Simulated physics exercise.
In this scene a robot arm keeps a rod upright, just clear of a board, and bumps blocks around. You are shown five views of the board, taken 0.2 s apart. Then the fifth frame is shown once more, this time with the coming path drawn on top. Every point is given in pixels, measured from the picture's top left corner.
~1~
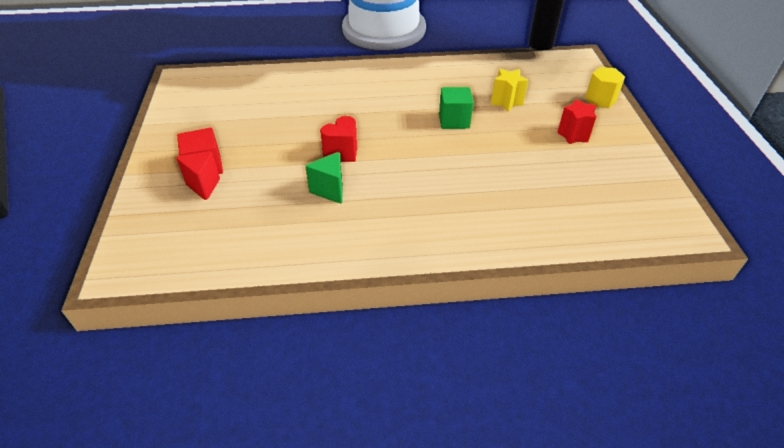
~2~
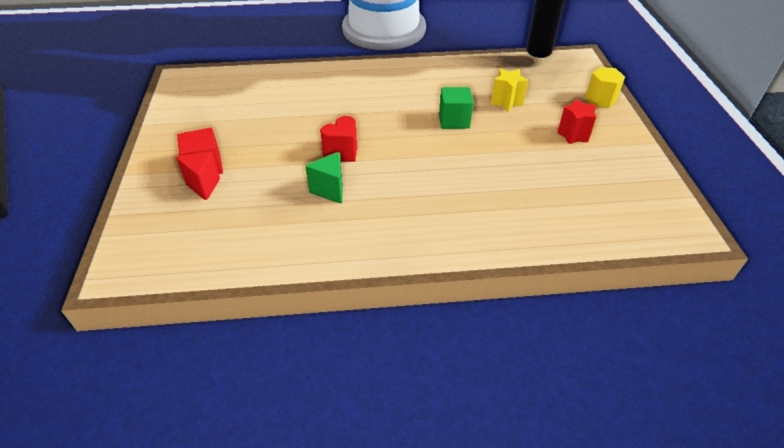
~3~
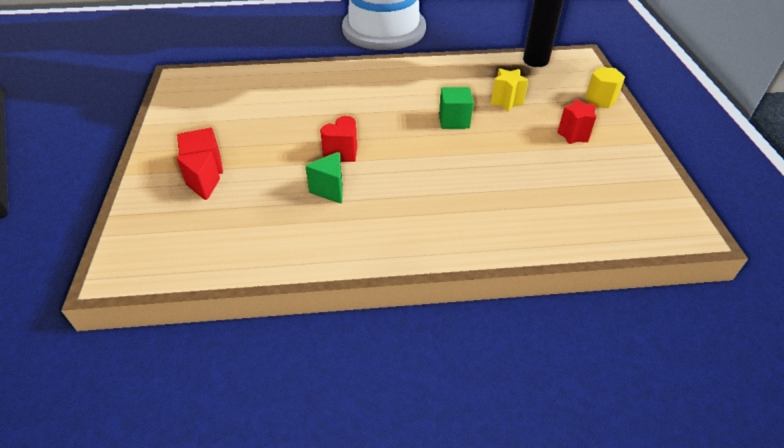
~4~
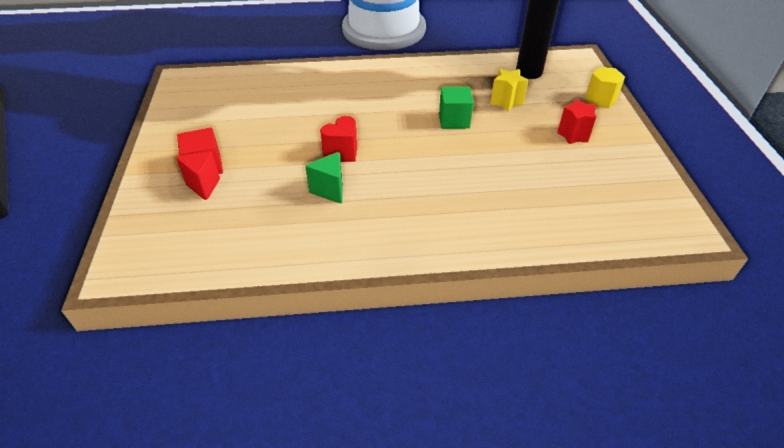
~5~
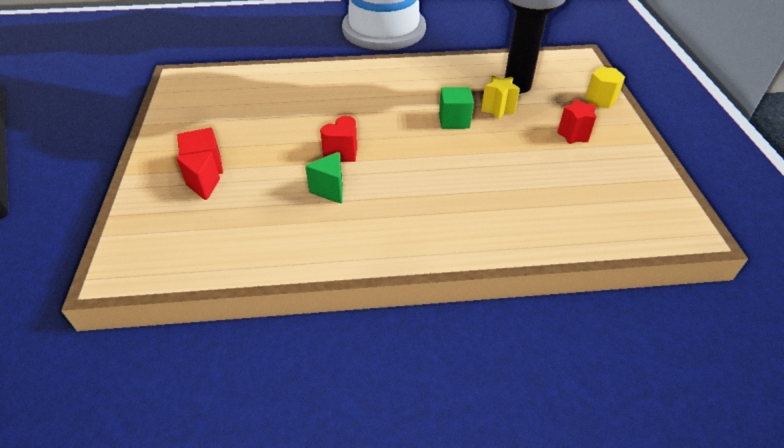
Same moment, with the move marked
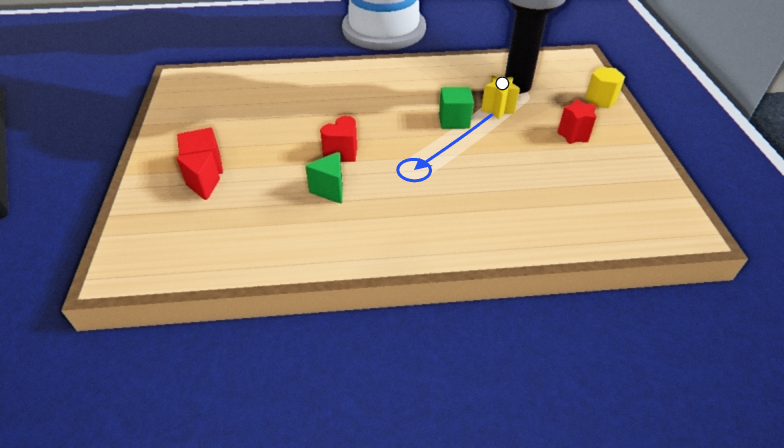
A black rod reached in over the far edge of a wooden board of red, green and yellow blocks, moved nearer, then nudged the yellow star slightly left toward the green square block.
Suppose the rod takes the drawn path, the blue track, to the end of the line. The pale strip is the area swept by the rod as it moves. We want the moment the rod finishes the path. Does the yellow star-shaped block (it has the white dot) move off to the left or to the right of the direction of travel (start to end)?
It shifts leftward.
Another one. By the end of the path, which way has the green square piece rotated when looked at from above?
From above, it turns clockwise.
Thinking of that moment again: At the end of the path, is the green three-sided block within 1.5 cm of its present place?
Answer: Yes.
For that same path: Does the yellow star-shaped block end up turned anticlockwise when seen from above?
Yes, it checks out.
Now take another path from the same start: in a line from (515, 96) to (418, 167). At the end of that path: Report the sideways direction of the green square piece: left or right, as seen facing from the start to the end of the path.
My answer: Right.
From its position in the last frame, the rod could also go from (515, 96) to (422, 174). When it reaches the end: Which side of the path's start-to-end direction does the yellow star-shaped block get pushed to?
It moves over to the left.
Drawn move, from (515, 96) to (414, 170); the dot is on the yellow star-shaped block.
On the path given first. One third of the way, rod (488, 110); green square piece (453, 95); yellow star-shaped block (480, 110).
Two thirds of the way, rod (453, 135); green square piece (443, 96), turned 40° clockwise; yellow star-shaped block (468, 134), turned 25° anticlockwise.
At the end, rod (415, 161); green three-sided block still; red heart block still; green square piece (443, 96), turned 40° clockwise; yellow star-shaped block (465, 139), turned 65° anticlockwise.
